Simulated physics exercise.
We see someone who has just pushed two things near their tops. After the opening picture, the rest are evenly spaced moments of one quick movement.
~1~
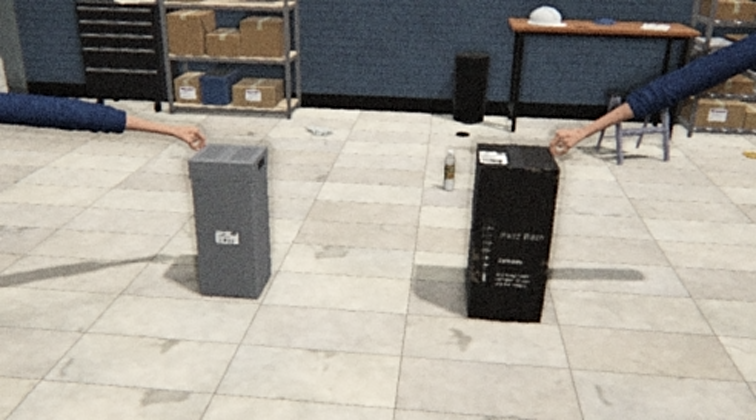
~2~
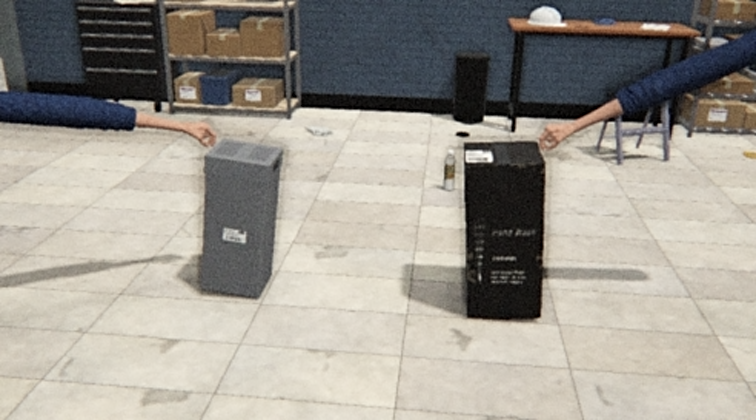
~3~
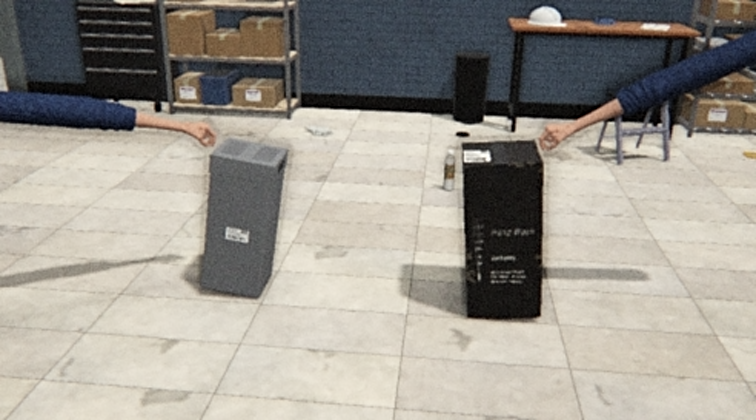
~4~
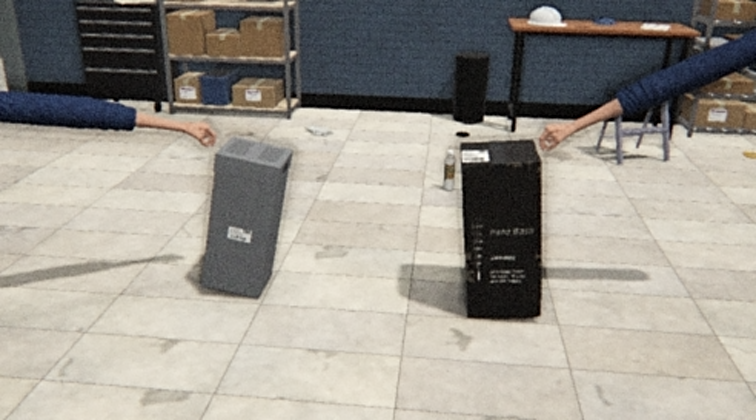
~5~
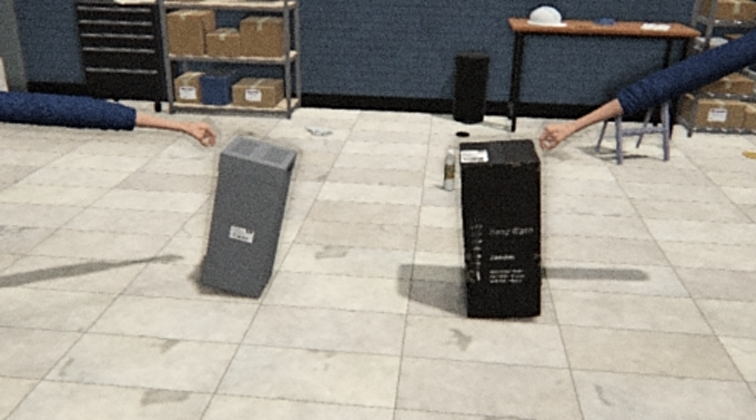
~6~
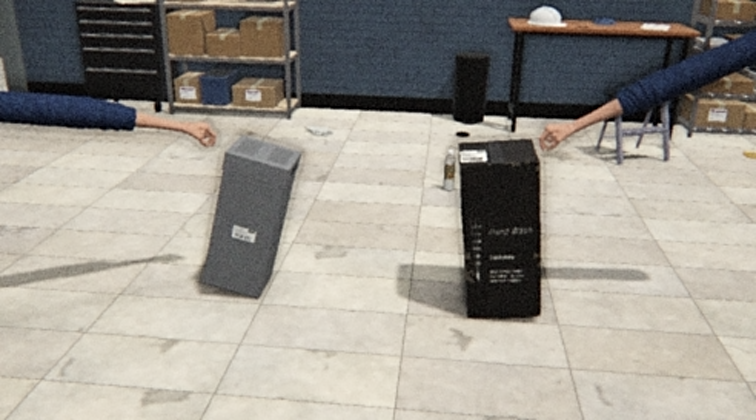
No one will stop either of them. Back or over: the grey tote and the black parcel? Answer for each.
In the end the grey tote topples, the black parcel settles on its feet.
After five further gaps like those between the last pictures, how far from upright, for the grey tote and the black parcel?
Roughly 20° and 6°.
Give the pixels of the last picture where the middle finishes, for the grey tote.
Its middle is close to (336, 265).
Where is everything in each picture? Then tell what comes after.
In the first frame, grey tote (233, 222) upright; black parcel (509, 232) upright.
In the second frame, grey tote (241, 220) 6° off upright; black parcel (502, 229) 5° off upright.
In the third frame, grey tote (244, 219) 8° off upright; black parcel (501, 229) 5° off upright.
In the fourth frame, grey tote (246, 219) 10° off upright; black parcel (500, 229) 6° off upright.
In the fifth frame, grey tote (248, 218) 12° off upright; black parcel (500, 229) 6° off upright.
In the sixth frame, grey tote (251, 218) 14° off upright; black parcel (499, 228) 7° off upright.
Then, 0.32 s after the last picture, grey tote 39° off upright near (284, 222); black parcel 3° off upright near (513, 231).
At rest, the grey tote falls over, near (336, 265); the black parcel rocks back upright, near (509, 232).
